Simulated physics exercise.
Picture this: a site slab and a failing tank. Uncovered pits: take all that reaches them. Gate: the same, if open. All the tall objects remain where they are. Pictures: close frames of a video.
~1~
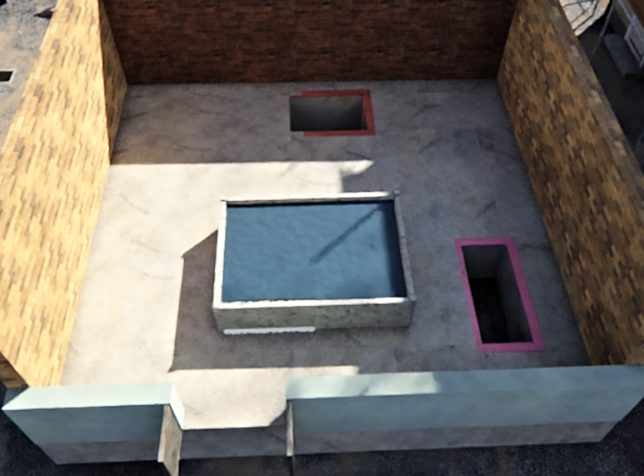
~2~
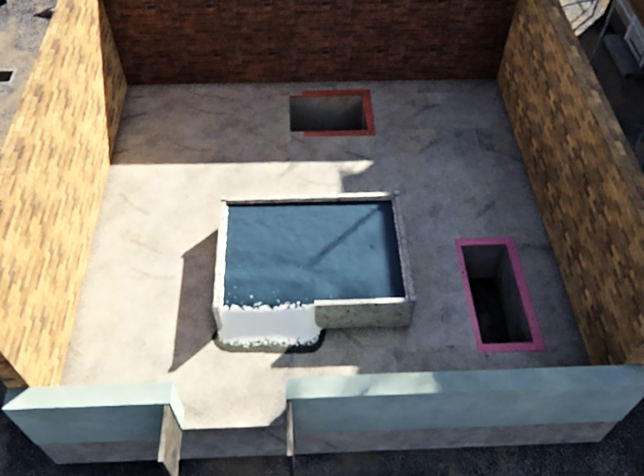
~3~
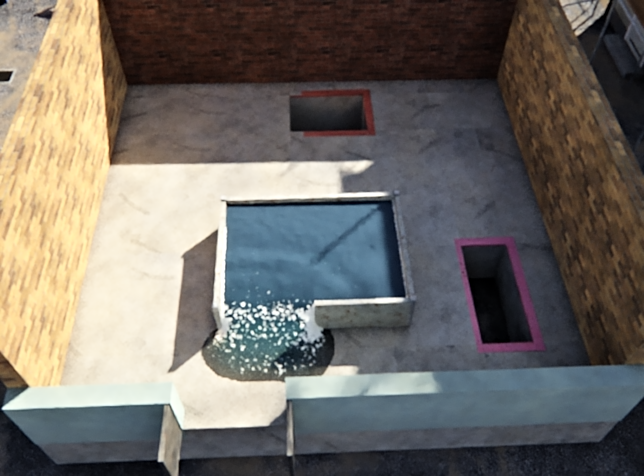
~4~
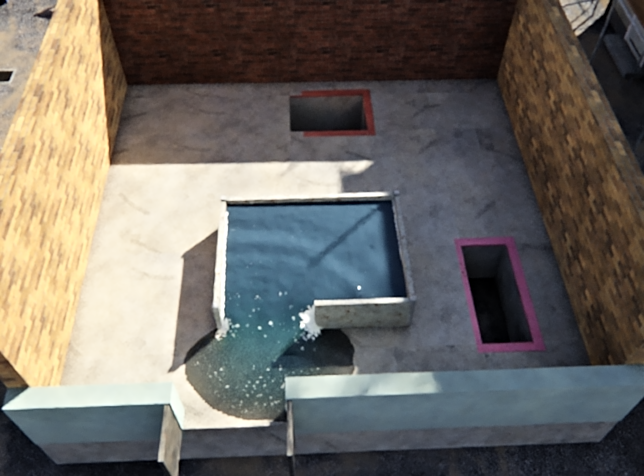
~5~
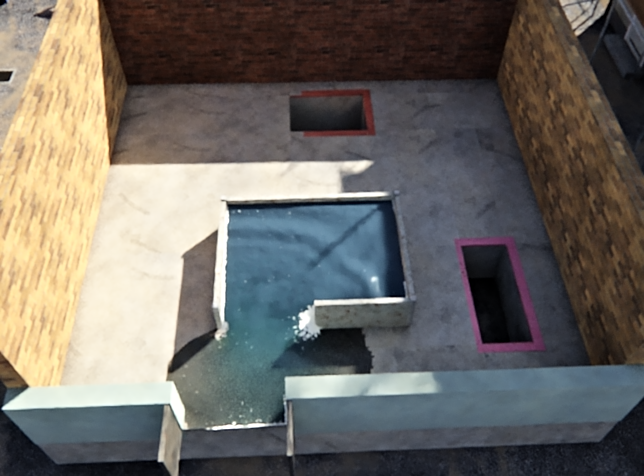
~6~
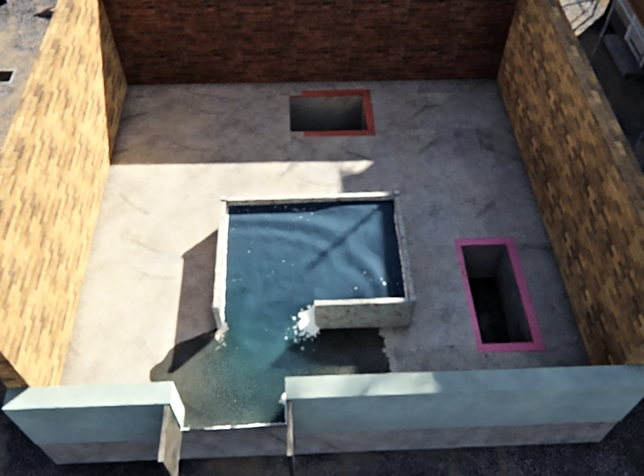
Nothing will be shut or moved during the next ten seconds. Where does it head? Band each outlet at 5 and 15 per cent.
As I see it, the gate will likely win a major part beyond fifteen per cent; the red pit will likely win a minor part below five per cent; the pink pit will likely win a middling part of five to fifteen per cent.
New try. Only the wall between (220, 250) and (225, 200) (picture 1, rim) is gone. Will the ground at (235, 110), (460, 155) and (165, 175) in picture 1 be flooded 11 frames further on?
Point 1: Unwetted; point 2: Unwetted; point 3: Inundated.
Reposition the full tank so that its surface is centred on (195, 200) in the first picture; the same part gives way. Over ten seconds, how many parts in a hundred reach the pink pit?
In per cent: Pink 20.
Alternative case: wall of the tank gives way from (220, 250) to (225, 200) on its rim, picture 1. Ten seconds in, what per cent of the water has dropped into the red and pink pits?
Red: 20 percent; pink: 4 percent.
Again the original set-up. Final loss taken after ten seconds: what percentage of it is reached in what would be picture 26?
Approximately 55 %.
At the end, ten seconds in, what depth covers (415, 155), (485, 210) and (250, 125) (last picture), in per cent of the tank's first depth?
Respectively 0, 2 and 2 per cent.
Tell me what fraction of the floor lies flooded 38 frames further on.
That works out to some 35 in a hundred.
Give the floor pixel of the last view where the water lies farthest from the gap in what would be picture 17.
Somewhere around (594, 394).
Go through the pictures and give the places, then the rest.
The first frame shows the water tank at (312, 250) is whole and still.
In the second frame, the front is at (318, 340), out from the gap at (269, 319).
In the third frame, the front is at (314, 371), out from the gap at (269, 321).
In the fourth frame, water pours out at (269, 320) and has run to a hidden place.
In the fifth frame, water pours out at (269, 321) and has run to a hidden place.
In the sixth frame, the front is at a hidden place, out from the gap at (269, 321).
A moment on, water covers 10 % of the floor; the gate 9 %, the red pit 0 %, the pink pit 0 %.
Next, water covers 20 % of the floor; the gate 21 %, the red pit 0 %, the pink pit 0 %.
Then, water covers 25 % of the floor; the gate 33 %, the red pit 0 %, the pink pit 3 %.
Later, water covers 35 % of the floor; the gate 45 %, the red pit 0 %, the pink pit 6 %.
In the end, water covers 35 % of the floor; the gate 54 %, the red pit 0 %, the pink pit 10 %.
